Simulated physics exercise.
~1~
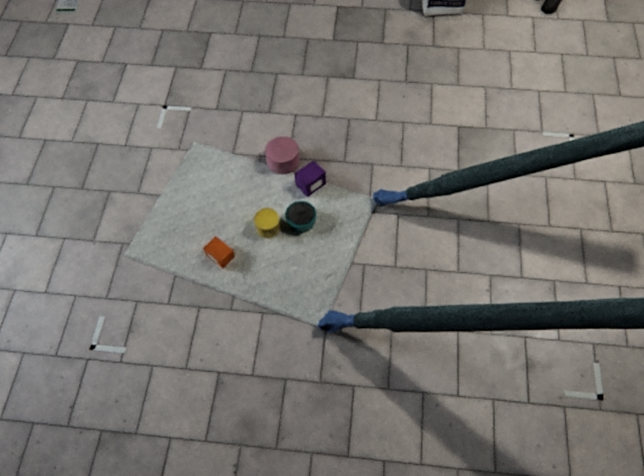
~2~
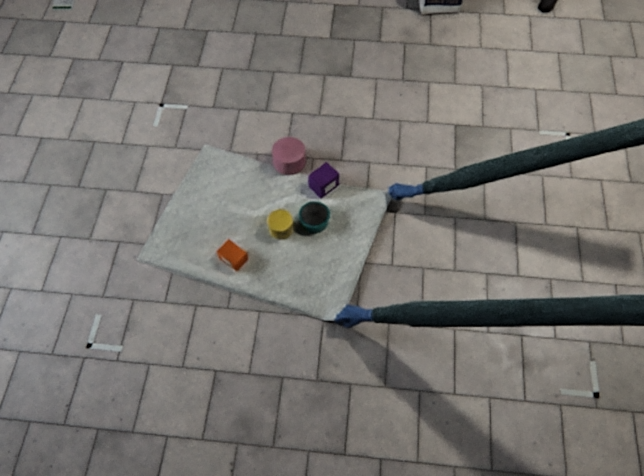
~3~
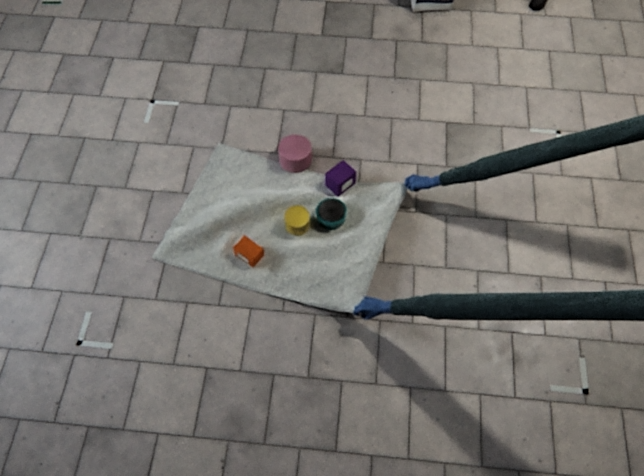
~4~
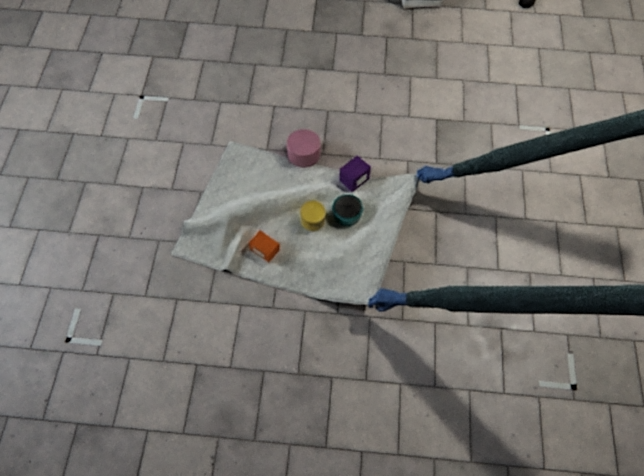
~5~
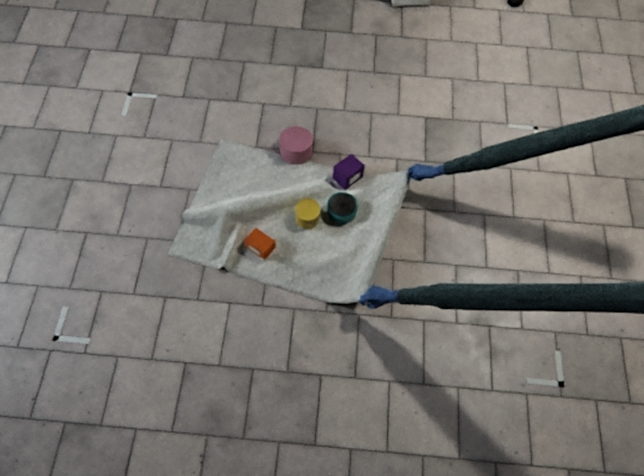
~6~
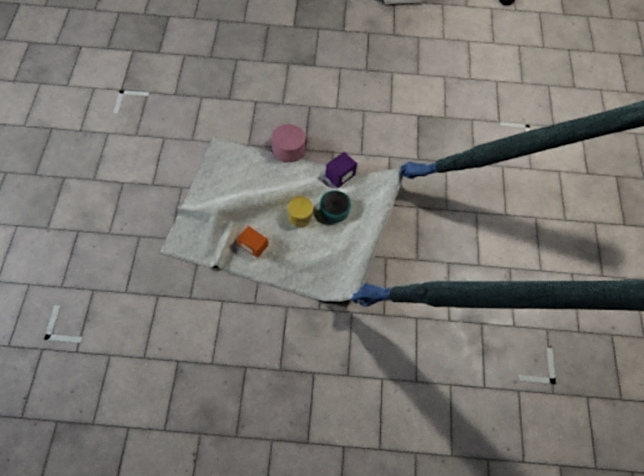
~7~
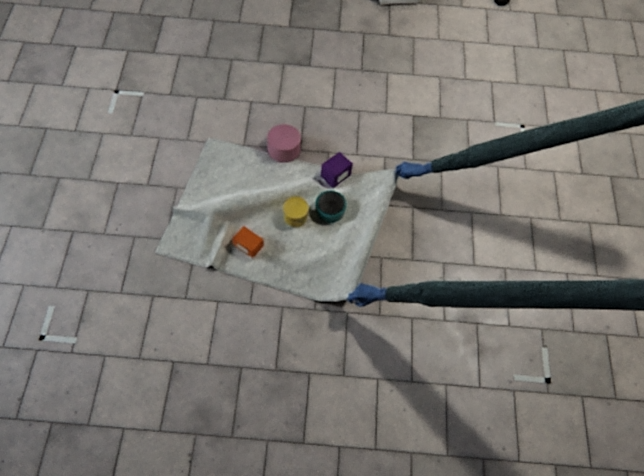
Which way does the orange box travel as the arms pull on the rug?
The orange box moves to the right, riding along with the rug.
On a tiled floor between tape corner marks, two dark arms with blue tips held a pale rug by its right corners and dragged it right, carrying the five small objects along as it wrinkled, then stopped with everything still upright.
